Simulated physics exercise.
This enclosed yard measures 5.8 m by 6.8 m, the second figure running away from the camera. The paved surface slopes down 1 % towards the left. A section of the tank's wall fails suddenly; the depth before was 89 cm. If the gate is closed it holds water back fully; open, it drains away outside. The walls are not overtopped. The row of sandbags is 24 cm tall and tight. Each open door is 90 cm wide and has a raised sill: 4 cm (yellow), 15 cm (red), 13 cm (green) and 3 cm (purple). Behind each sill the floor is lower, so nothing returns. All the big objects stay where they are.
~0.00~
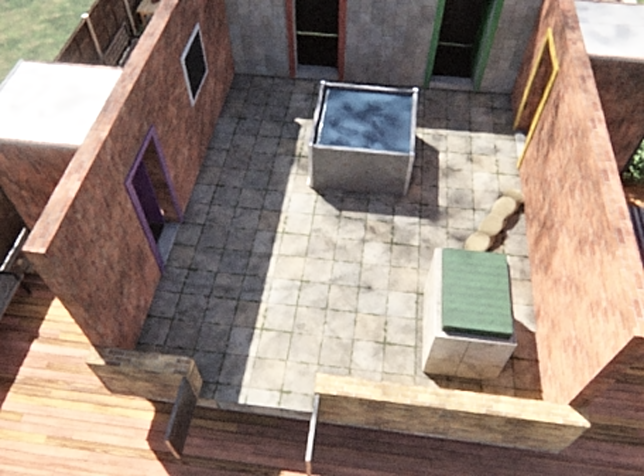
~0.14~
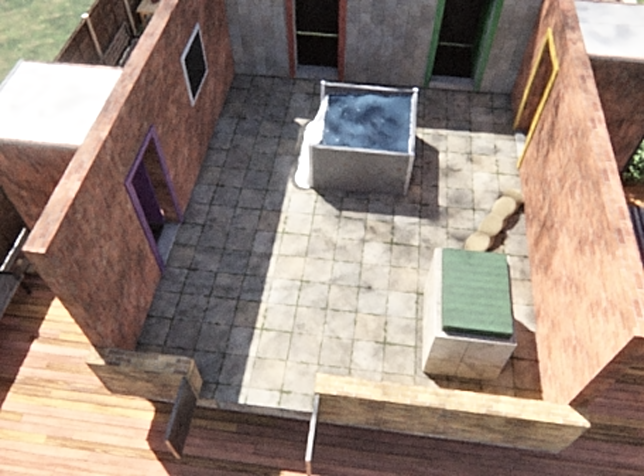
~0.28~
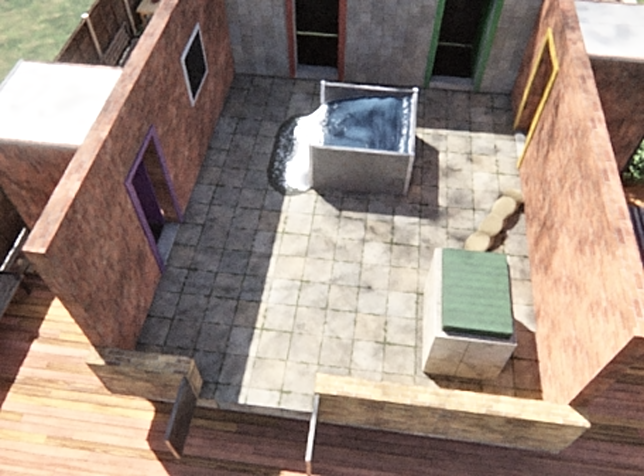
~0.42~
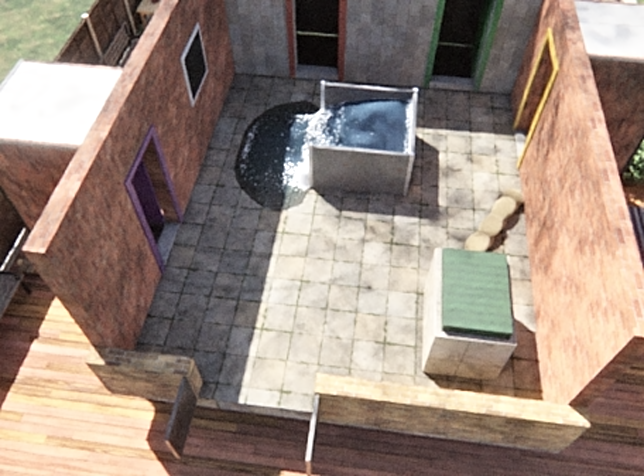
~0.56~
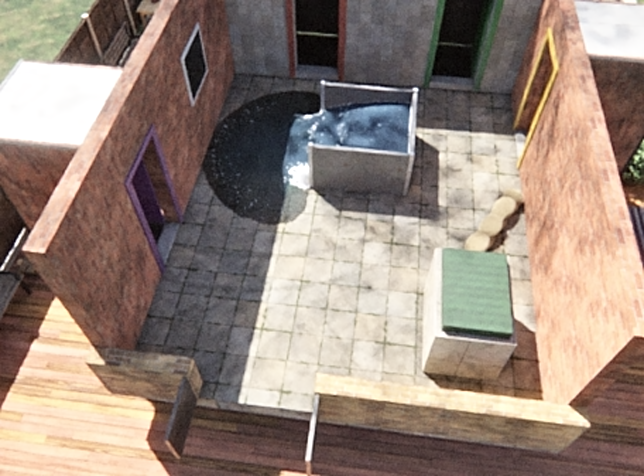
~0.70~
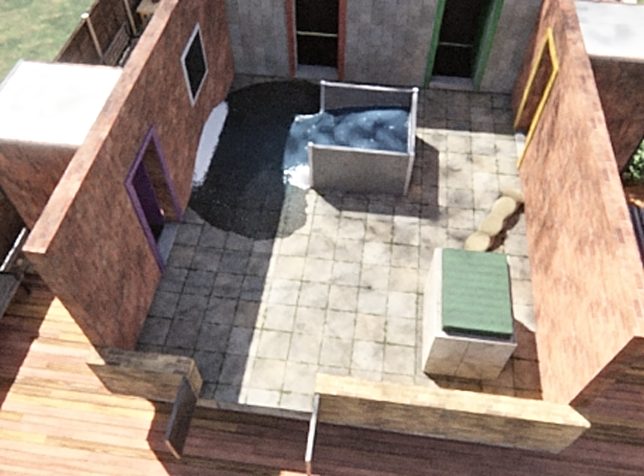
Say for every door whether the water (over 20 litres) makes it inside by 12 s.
Within that time: At the yellow door it goes over the limit; at the red door it does not reach the limit; at the green door it does not reach the limit; at the purple door it passes the limit.
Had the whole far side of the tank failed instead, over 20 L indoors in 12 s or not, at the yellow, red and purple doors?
Then: Yellow over, red past it, purple past it.
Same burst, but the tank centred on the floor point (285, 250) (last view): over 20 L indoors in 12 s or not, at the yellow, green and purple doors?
Then: Yellow under, green not over, purple over.
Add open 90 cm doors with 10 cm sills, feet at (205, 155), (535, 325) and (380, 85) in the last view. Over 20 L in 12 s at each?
In that order: Above, not over, not over.
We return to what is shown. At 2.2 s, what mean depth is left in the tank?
Some 18 cm.
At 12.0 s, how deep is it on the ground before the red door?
Some 5.0 cm.
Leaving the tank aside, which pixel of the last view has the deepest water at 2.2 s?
At about (234, 77).
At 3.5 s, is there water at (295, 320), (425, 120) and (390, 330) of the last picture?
In that order: Under water, under water, still dry.
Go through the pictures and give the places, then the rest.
Still water, 89 cm deep, in the tank at (365, 121), in the first frame.
Water pours out at (319, 139) and has run 0.9 m, to a hidden place; typically 11 cm deep outside, 89 cm at the tank's back, in the second frame.
Water pours out at (319, 142) and has run 1.1 m, to (296, 118); typically 14 cm deep outside, 82 cm at the tank's back, in the third frame.
Water pours out at (319, 144) and has run 1.5 m, to (262, 117); typically 12 cm deep outside, 76 cm at the tank's back, in the fourth frame.
The front is at (218, 131), 2.1 m from the gap at (319, 145); 5.3 m2 of floor is under water; 73 cm left at the back of the tank, in the fifth frame.
Water pours out at (319, 145) and has run 2.5 m, to (227, 98); typically 8 cm deep outside, 65 cm at the tank's back, in the sixth frame.
After 1.4 s water covers 25 % of the floor and is deepest (56 cm) near (234, 77); yellow door not reached, red door 4 cm at the sill, 0 L in, green door not reached, purple door 12 cm at the sill, 5 L in.
After 2.2 s water covers 35 % of the floor and is deepest (46 cm) near (234, 77); yellow door not reached, red door 14 cm at the sill, 0 L in, green door not reached, purple door 12 cm at the sill, 36 L in.
After 3.5 s water covers 60 % of the floor and is deepest (22 cm) near (128, 371); yellow door 5 cm at the sill, 0 L in, red door 14 cm at the sill, 0 L in, green door 4 cm at the sill, 0 L in, purple door 7 cm at the sill, 66 L in.
After 7.0 s water covers 85 % of the floor and is deepest (14 cm) near (513, 197); yellow door 8 cm at the sill, 94 L in, red door 7 cm at the sill, 1 L in, green door 10 cm at the sill, 1 L in, purple door 5 cm at the sill, 86 L in.
After 12.0 s water covers 95 % of the floor and is deepest (10 cm) near (193, 190); yellow door 3 cm at the sill, 110 L in, red door 5 cm at the sill, 1 L in, green door 4 cm at the sill, 1 L in, purple door 8 cm at the sill, 119 L in.
